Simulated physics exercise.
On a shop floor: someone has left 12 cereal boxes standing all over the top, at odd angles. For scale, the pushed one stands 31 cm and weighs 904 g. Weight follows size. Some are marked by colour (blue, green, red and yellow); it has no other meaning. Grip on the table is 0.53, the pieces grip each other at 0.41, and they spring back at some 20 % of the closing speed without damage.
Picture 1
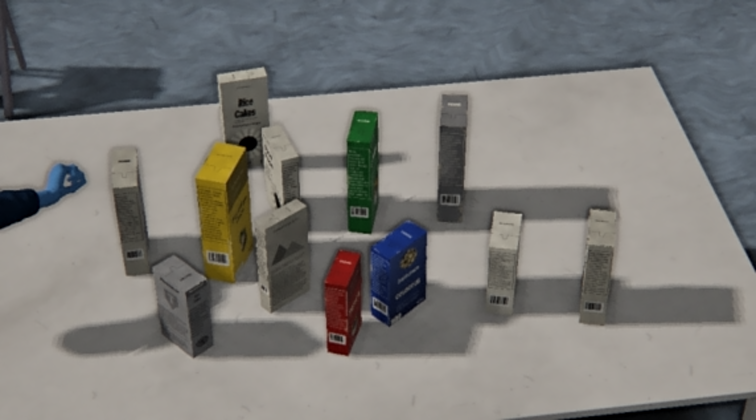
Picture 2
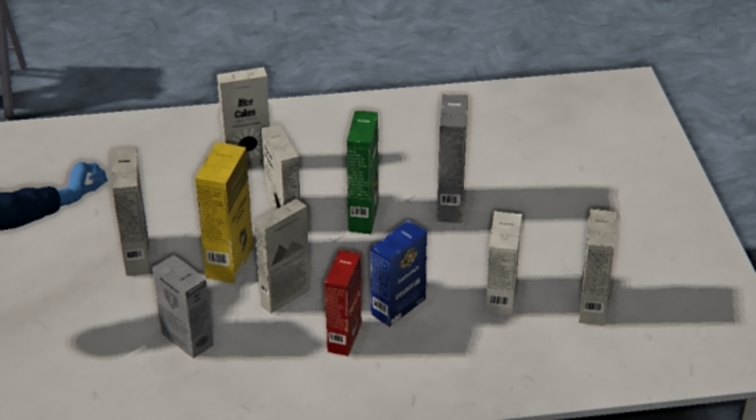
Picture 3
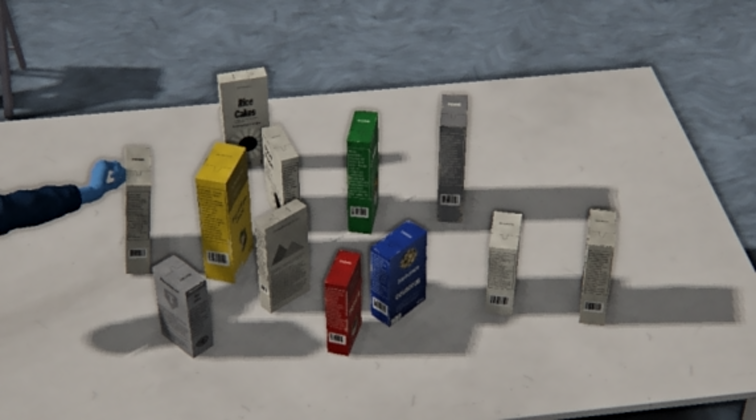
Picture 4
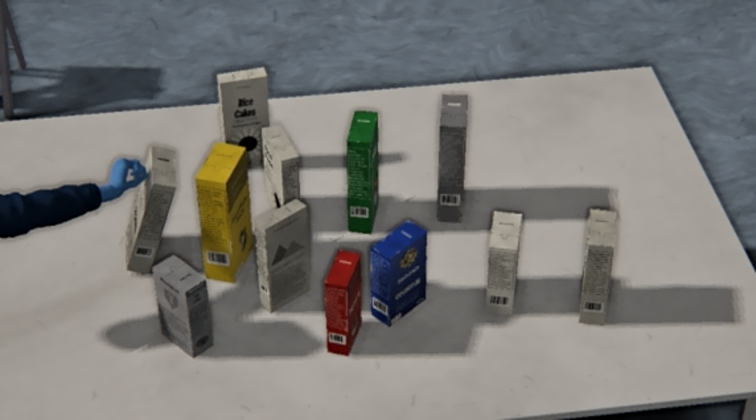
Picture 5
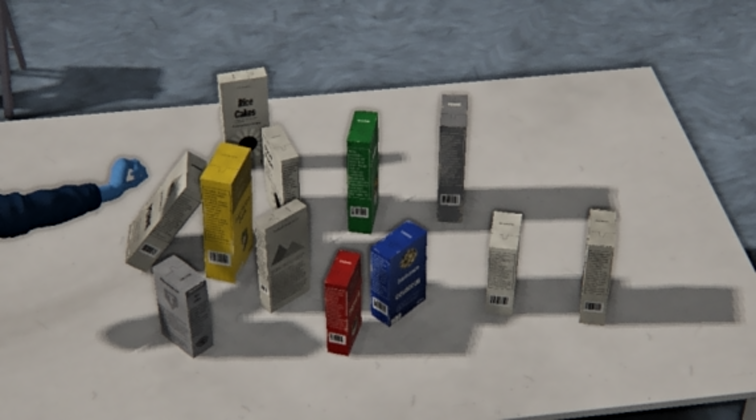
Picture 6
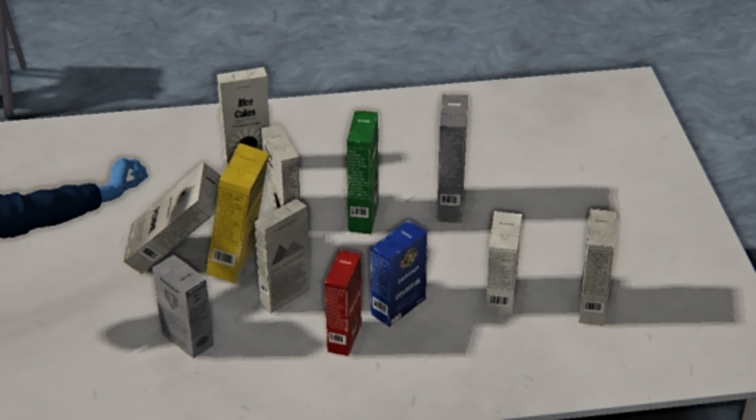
Gloved hand pushing a pale box on a tabletop, the box tilting right against a yellow one, which begins leaning too.
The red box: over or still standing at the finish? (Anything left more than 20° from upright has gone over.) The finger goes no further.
It goes over.
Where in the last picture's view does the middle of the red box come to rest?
Near (405, 347).
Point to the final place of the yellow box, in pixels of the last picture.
Near (315, 256).
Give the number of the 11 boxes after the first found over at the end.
3 of them.
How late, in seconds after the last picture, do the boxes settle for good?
At about 1.0 s.
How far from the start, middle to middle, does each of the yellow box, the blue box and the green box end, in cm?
About: Yellow 30, blue 0, green 0.
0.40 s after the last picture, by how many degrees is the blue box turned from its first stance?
Roughly 0°.
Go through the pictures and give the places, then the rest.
In the first picture (we follow the side turned to the camera), finger (78, 178) 8 cm from the first box; red box (337, 321); blue box (409, 280); green box (359, 189); no other piece has moved.
Finger (99, 176) 21 mm from the first box; red box (337, 321), in the second picture.
Finger (120, 174) pushing; red box (337, 321); no other piece has moved, in the third picture.
Finger (140, 172) stopped; red box (337, 321); no other piece has moved, in the fourth picture.
Finger (140, 172) stopped; red box (337, 321); no other piece has moved, in the fifth picture.
Finger (140, 172) stopped; red box (337, 321); yellow box (228, 233) tipped 11°; blue box (409, 280); one has shifted, in the sixth picture.
Then, 0.22 s on from the sixth picture, 1 of the 11 other boxes over; red box unmoved; yellow box tipped 32°.
Then, 0.40 s on from the sixth picture, 2 of the 11 other boxes over; red box tipped 4°; yellow box tipped 73°.
Then, 0.66 s on from the sixth picture, 3 of the 11 other boxes over; red box tipped 58°; yellow box lying flat.
Finally, 3 of the 11 other boxes over; red box lying flat; yellow box lying flat; blue box unmoved. Eight left standing. Seen by the last camera, middles, red box near (405, 347), yellow box near (315, 256).
